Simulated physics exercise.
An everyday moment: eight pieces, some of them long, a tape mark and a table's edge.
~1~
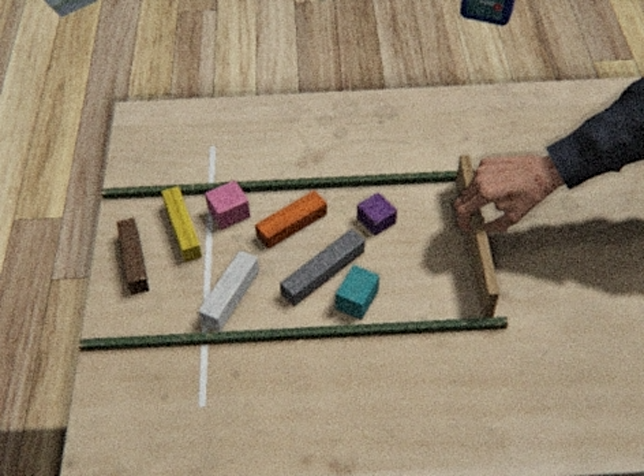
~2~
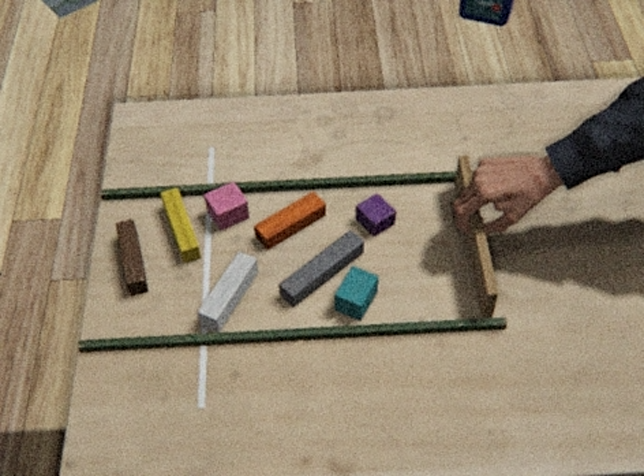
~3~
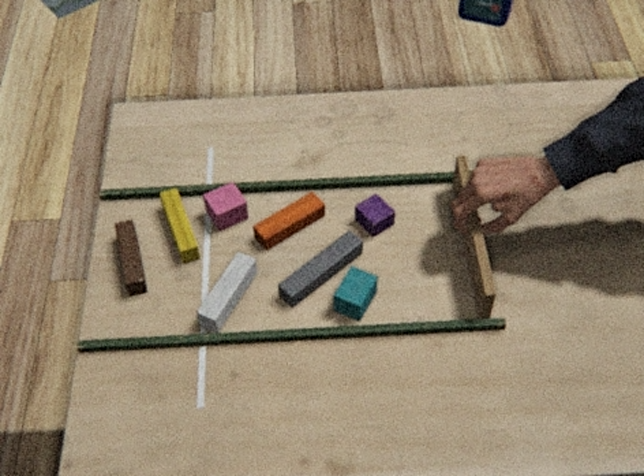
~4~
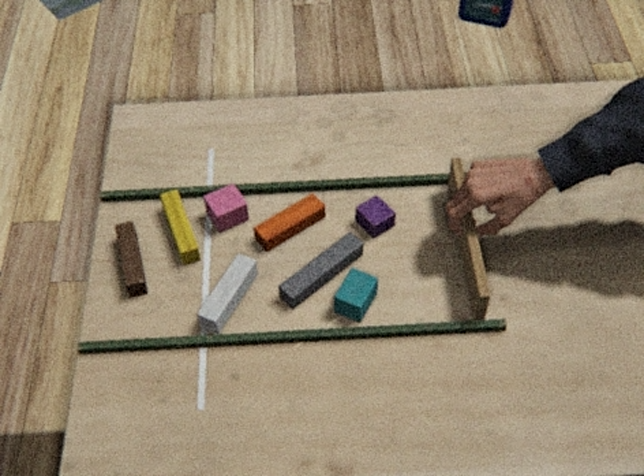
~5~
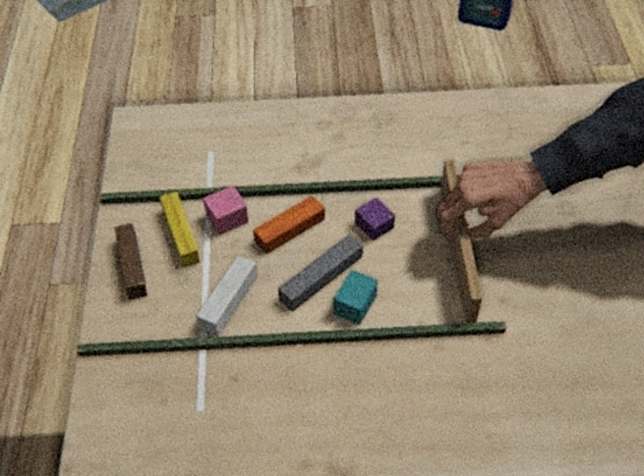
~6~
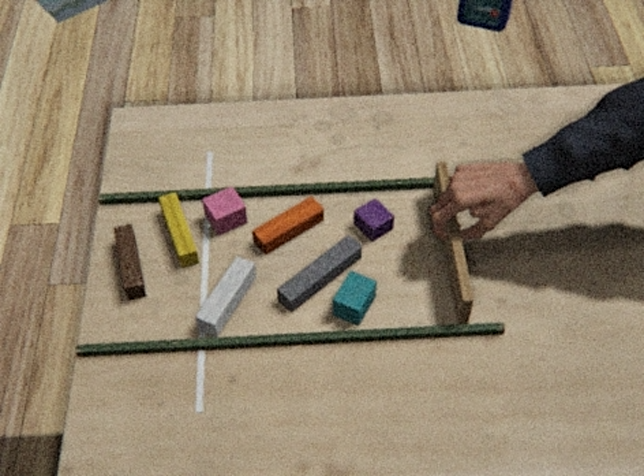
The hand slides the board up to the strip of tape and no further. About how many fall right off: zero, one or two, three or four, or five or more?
Here the number that fall off is zero.
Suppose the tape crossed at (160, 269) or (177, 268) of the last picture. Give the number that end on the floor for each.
Try by try, 2 and 2.
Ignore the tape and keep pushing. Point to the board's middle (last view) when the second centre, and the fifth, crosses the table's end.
About (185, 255), then (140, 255).
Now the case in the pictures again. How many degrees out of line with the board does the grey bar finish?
About 25°.
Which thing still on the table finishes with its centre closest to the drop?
Foremost is the brown bar.
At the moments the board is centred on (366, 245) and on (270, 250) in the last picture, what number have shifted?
By then 2, and 7.
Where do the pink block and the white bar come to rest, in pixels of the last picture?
First (138, 207), then (139, 298).
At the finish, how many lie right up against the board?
In contact: 3.
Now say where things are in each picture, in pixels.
In the first frame, brown bar (133, 256); yellow stick (182, 224); pink block (228, 205); board (476, 234); tape (208, 261).
In the second frame, yellow stick (181, 225); turquoise block (357, 293).
In the third frame, pink block (226, 207); orange stick (290, 221).
In the fourth frame, brown bar (131, 259); purple block (375, 217).
In the fifth frame, yellow stick (180, 229); board (460, 239).
In the sixth frame, brown bar (130, 262); yellow stick (179, 230); pink block (225, 211); board (452, 240); tape (205, 267).
Soon after, none off yet; brown bar at rest near (130, 262); yellow stick at rest near (179, 230); pink block at rest near (225, 211).
After that, none off yet; brown bar at rest near (130, 262); yellow stick at rest near (179, 230); pink block displaced about its own width near (202, 208).
In the end, the number that fall off is zero.
